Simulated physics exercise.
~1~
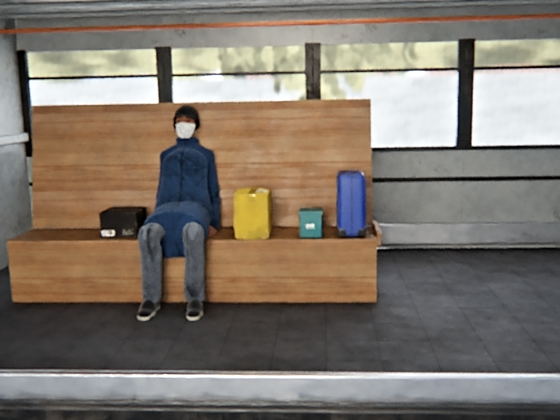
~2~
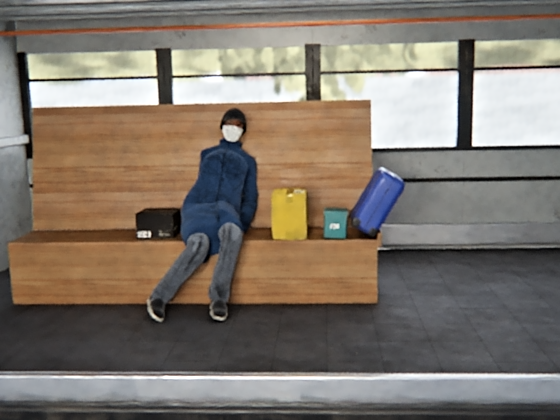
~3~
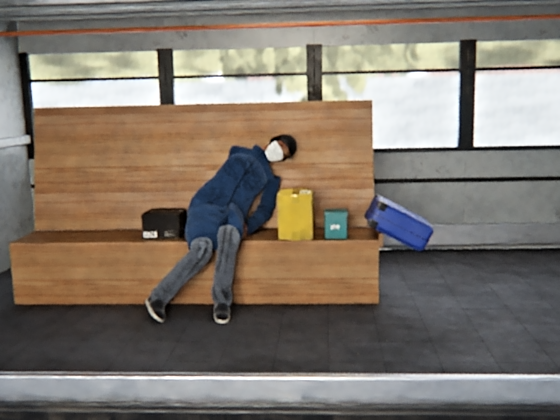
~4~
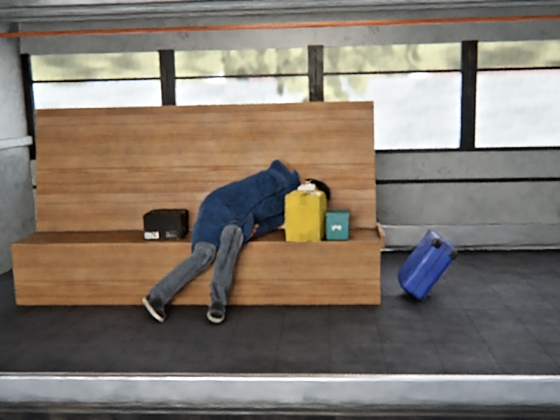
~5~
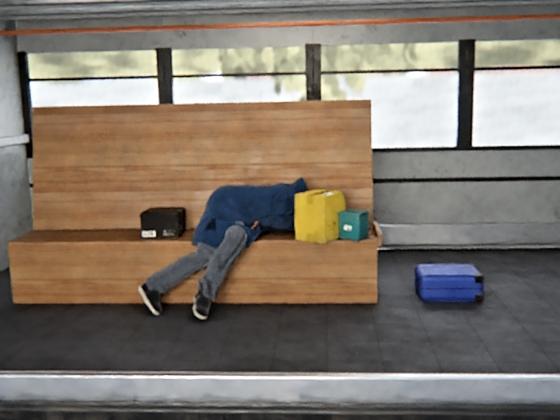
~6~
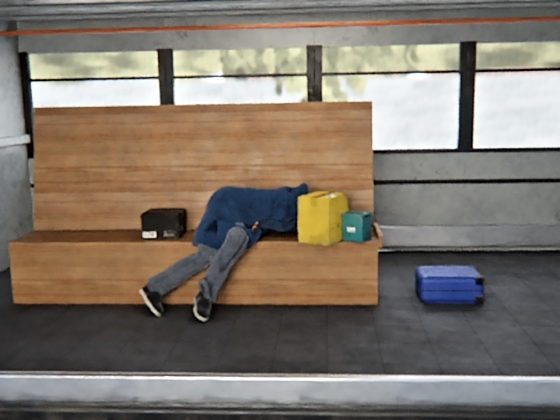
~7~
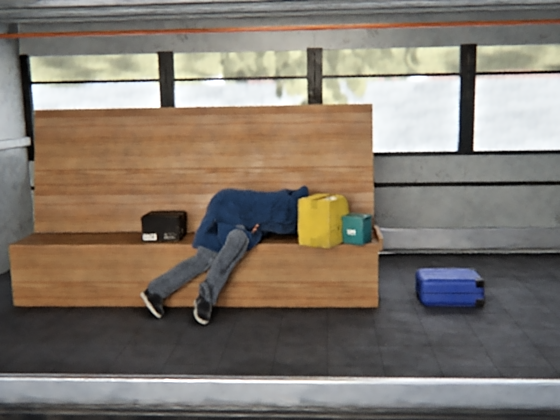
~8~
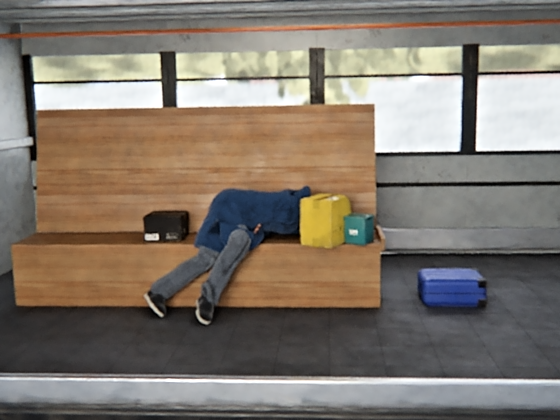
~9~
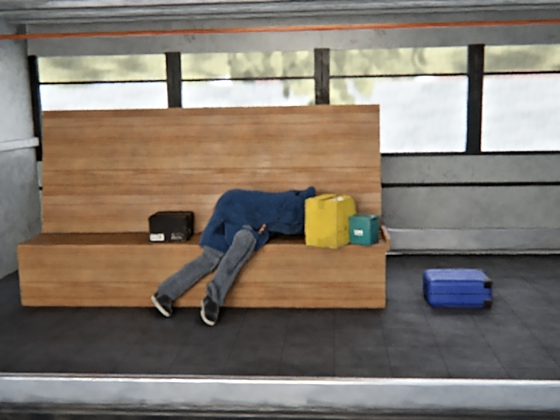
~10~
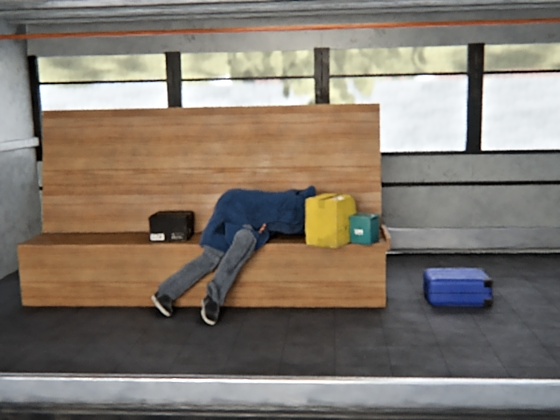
A masked person in blue sitting on a wooden bench slid right and slumped over sideways behind a yellow pack, while the blue case tipped off the bench's right end and tumbled to the floor, where it lay as the other items stayed on the seat.
